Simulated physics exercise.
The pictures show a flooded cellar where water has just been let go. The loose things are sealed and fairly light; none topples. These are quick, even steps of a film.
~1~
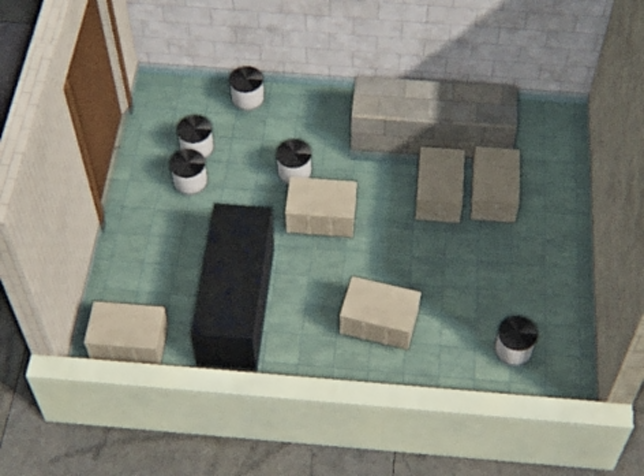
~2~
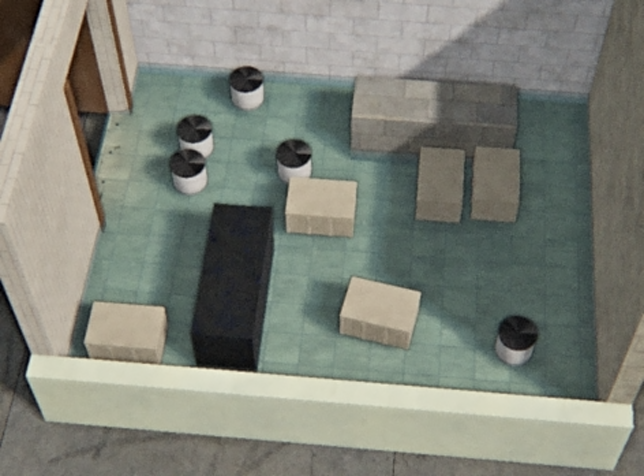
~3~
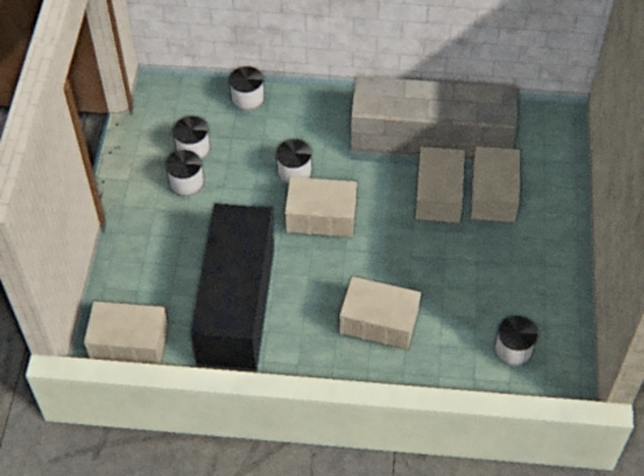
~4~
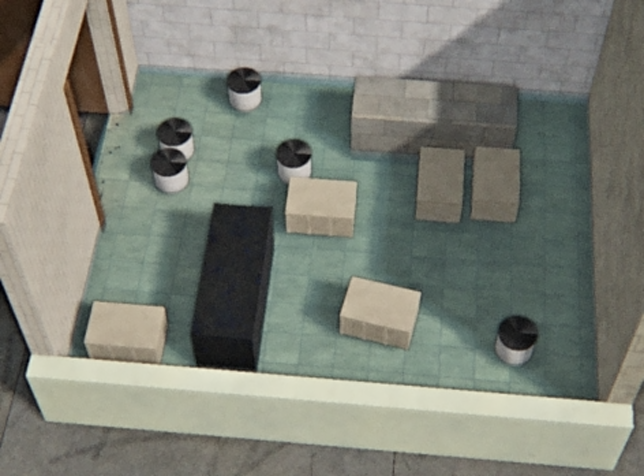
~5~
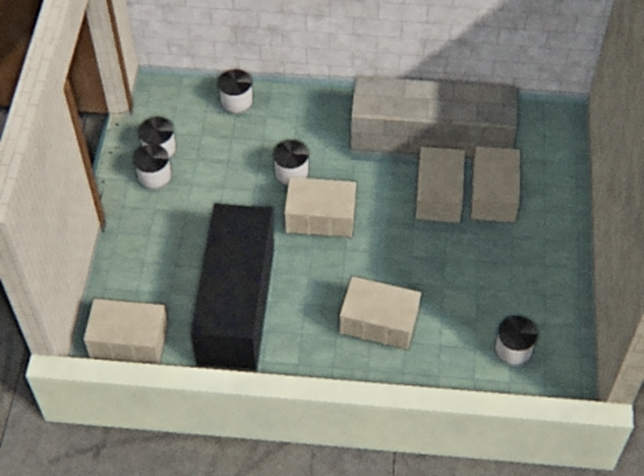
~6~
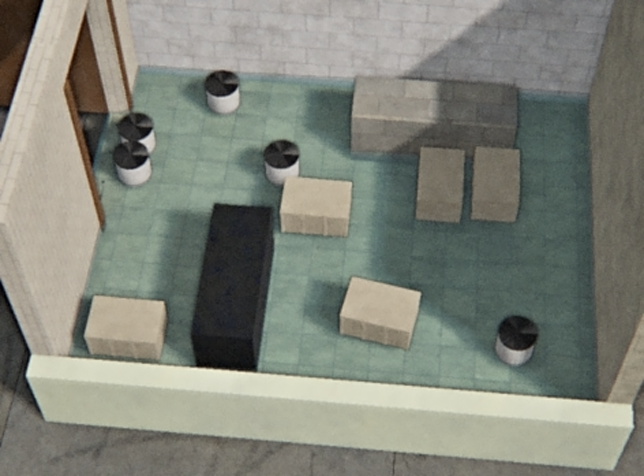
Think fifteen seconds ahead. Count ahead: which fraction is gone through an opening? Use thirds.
Share: Two thirds or more.
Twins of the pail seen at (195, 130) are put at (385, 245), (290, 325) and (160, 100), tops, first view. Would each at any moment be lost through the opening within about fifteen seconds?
One after the other: Through, stays, yes.
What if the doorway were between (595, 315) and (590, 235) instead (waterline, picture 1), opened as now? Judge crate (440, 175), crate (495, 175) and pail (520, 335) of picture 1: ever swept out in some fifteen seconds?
In turn: Through, out, carried outside.
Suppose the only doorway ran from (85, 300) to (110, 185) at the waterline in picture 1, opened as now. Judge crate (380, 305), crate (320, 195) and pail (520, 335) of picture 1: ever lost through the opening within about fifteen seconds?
In that order: Left behind, gone, kept in.
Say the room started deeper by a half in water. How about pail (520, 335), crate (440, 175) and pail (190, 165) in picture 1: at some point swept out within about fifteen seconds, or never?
In that order: Stays, out, carried outside.
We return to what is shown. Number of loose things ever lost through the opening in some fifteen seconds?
That makes 7.
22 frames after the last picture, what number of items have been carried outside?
It comes to 5.
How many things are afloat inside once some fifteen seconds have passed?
It comes to 3.
A moment on, 2 of 10 are out; 8 afloat.
Next, 4 of 10 are out; 6 afloat.
Later, 5 of 10 are out; 5 afloat.
In the end, 7 of 10 are out; 3 afloat.
